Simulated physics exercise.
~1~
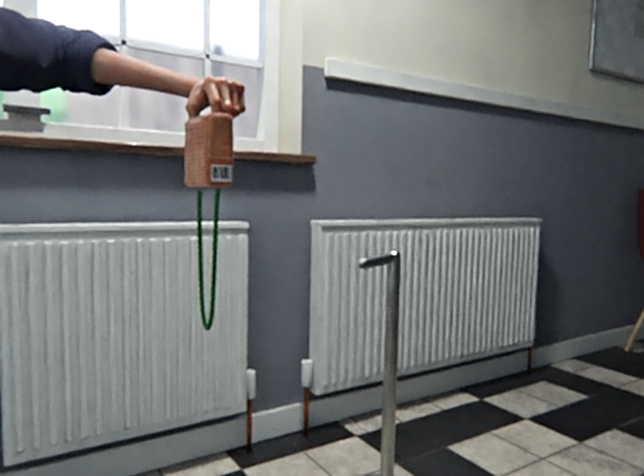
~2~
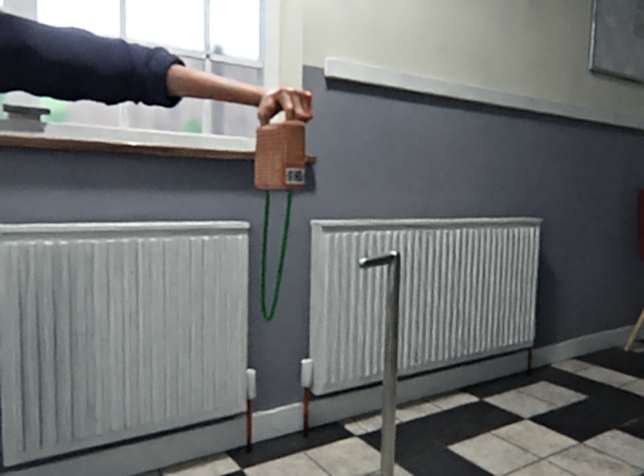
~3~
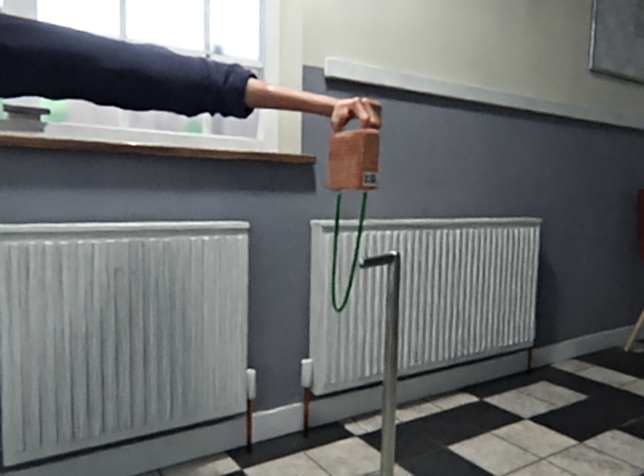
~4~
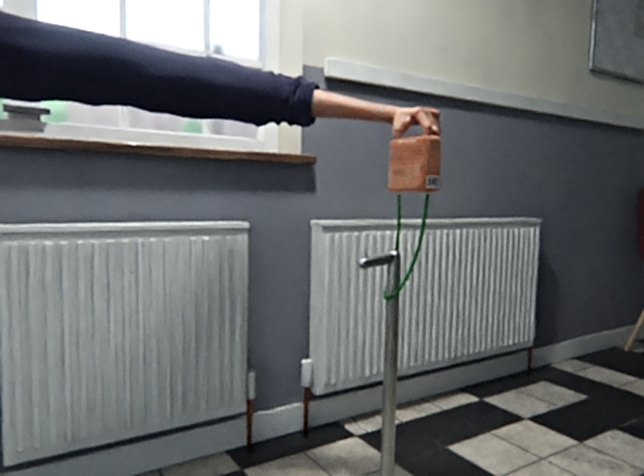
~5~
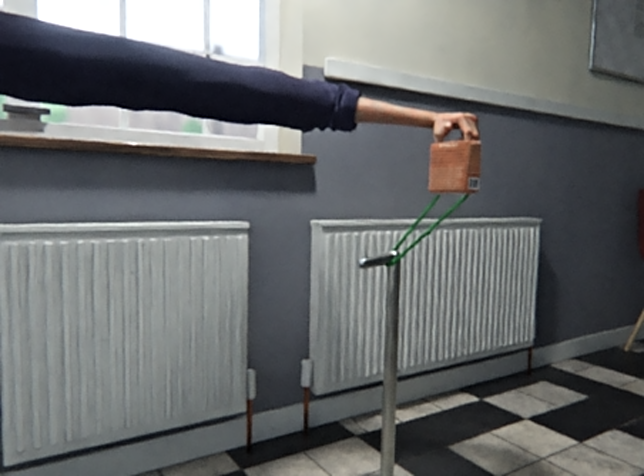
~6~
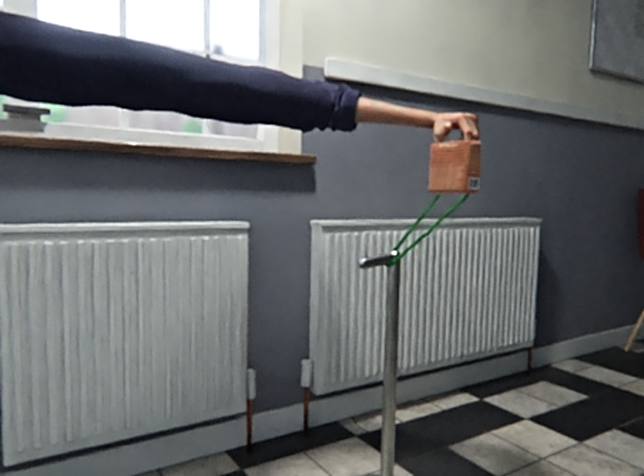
At first, an outstretched arm in a dark sleeve holds an orange pouch upright near a window, with a green loop hanging free beneath it. The hand carries the pouch steadily to the right, past two white radiators, toward a metal post with a hooked top. As the pouch passes above the post, the dangling loop meets it. The hand moves a little farther right, and the loop catches on the hook and draws tight at a slant. Finally, the hand stops with the pouch just beyond the post, still held upright and snagged by its loop.
